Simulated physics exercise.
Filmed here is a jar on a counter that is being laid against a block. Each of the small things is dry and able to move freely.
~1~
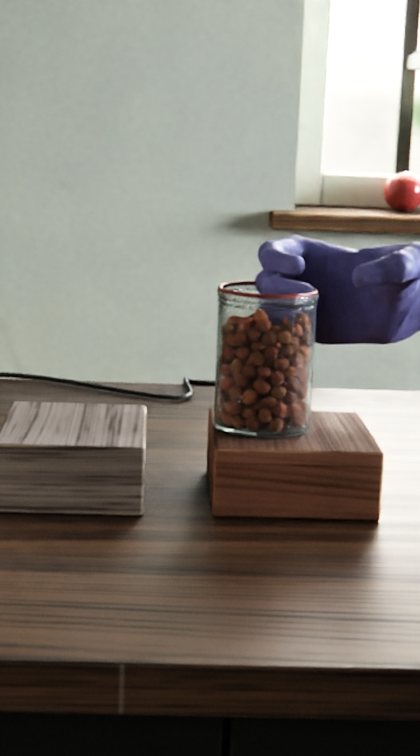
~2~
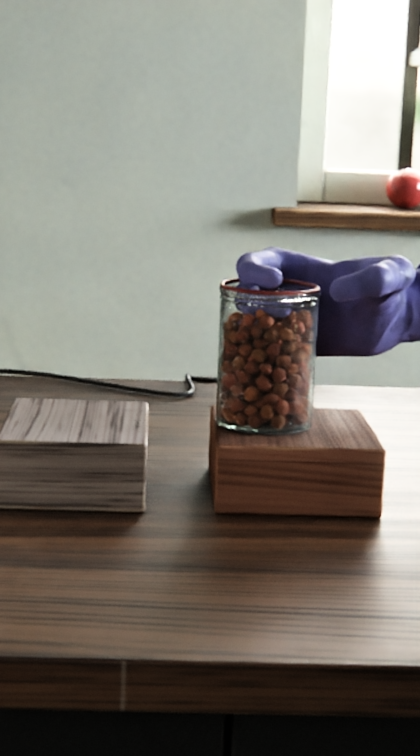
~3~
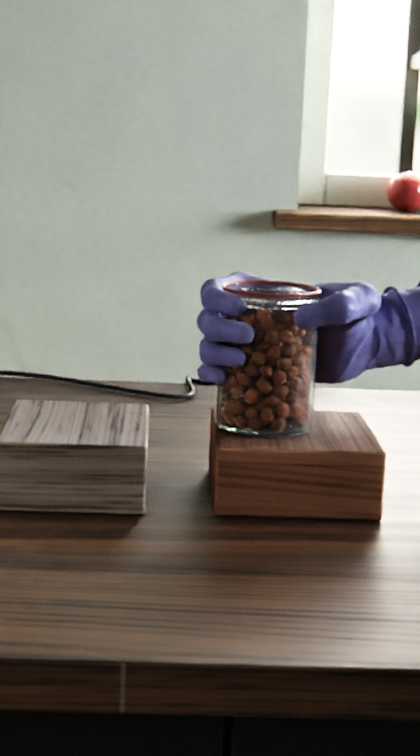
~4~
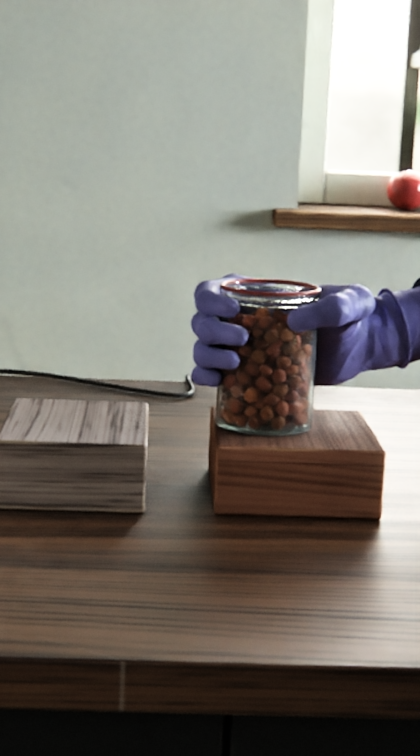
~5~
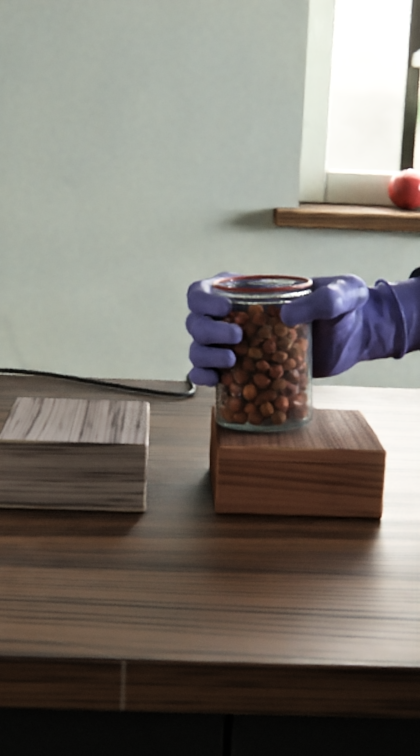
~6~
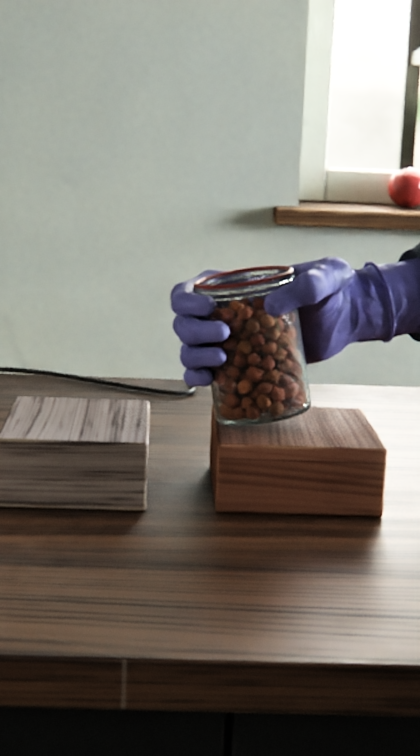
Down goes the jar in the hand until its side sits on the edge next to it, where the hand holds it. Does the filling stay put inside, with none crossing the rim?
The load starts to leave.
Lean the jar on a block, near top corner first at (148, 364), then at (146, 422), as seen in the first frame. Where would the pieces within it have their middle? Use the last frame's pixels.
(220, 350) and then (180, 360).
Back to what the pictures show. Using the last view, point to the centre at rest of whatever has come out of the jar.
Around pixel (49, 410).
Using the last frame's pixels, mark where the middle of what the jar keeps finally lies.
Their middle ends up roughly at (158, 382).
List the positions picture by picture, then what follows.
The first frame shows jar near (265, 358), nearly full of clay pellets; block near (74, 456), its top about level with the jar's foot.
The second frame shows jar near (267, 354), upright; rim near (223, 285); top of the contents near (267, 321).
The third frame shows jar near (267, 357), upright; rim near (223, 287); block near (76, 454).
The fourth frame shows jar near (267, 355), upright; rim near (223, 286); top of the contents near (267, 322).
The fifth frame shows jar near (263, 351), leaning 4°; rim near (215, 285); block near (77, 452).
The sixth frame shows jar near (254, 345), leaning 11°; rim near (197, 285); block near (77, 451), its top about level with the jar's foot.
Then, 0.89 s on from there, the jar leans 48°; everything is still inside.
Then, 1.67 s on from there, the jar leans 80°; a stray few of the clay pellets out of it.
Then, 2.34 s on from there, the jar rests on the block at 90°; a stray few of the clay pellets out of it.
In the end, the jar rests on the block at 90°; a small part of the clay pellets out of it.
